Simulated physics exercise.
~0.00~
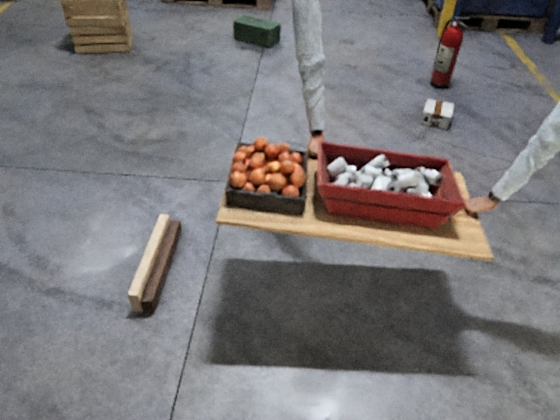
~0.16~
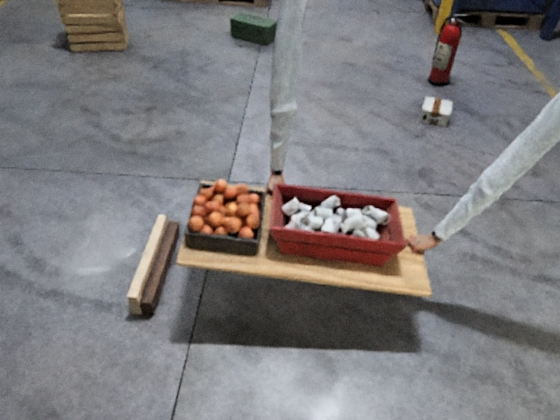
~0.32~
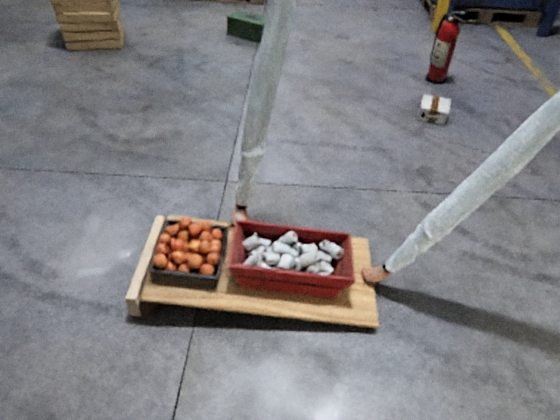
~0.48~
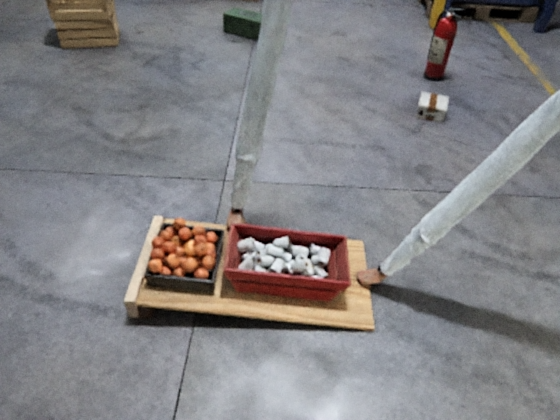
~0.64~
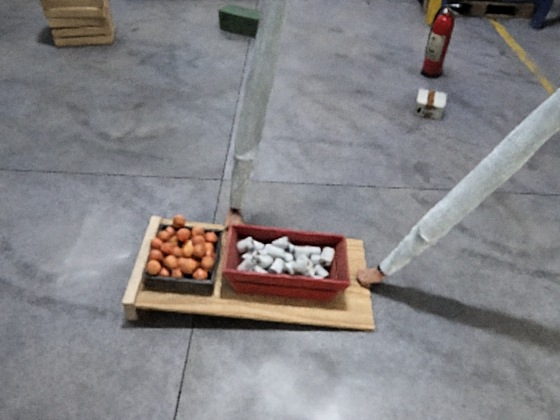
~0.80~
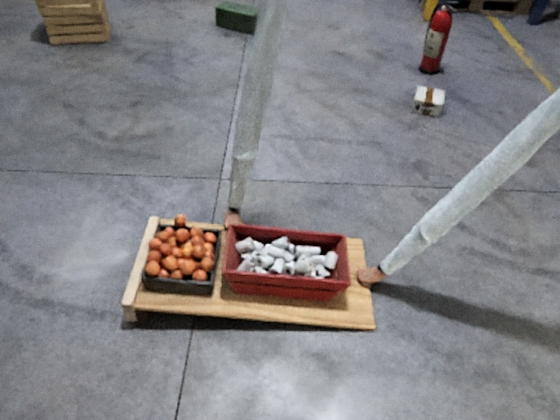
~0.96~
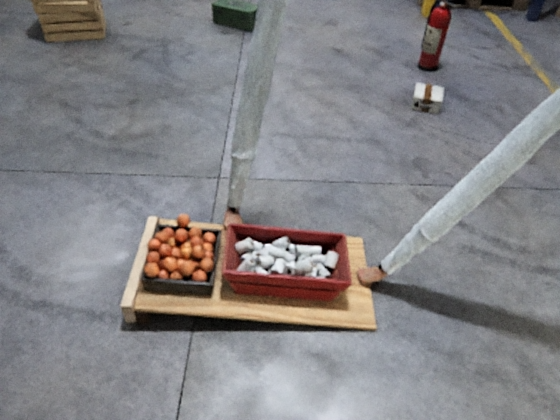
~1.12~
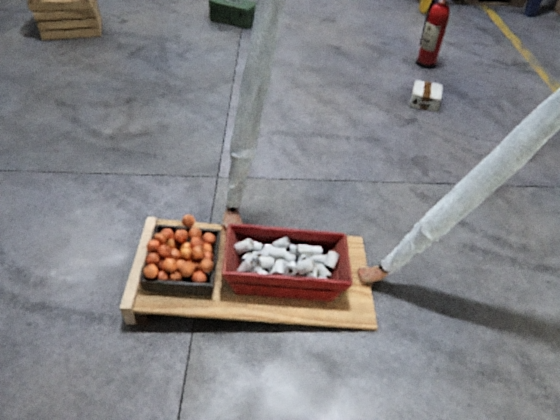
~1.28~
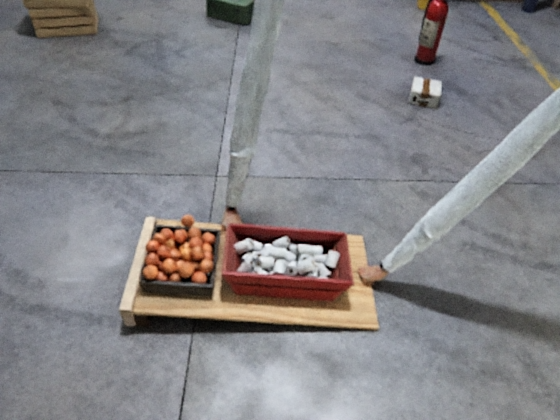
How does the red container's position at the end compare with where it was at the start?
At the start the red container is held up above the floor, right of centre. By the end it is lower and further left, near the middle of the view, on the board that has been brought down against the batten.
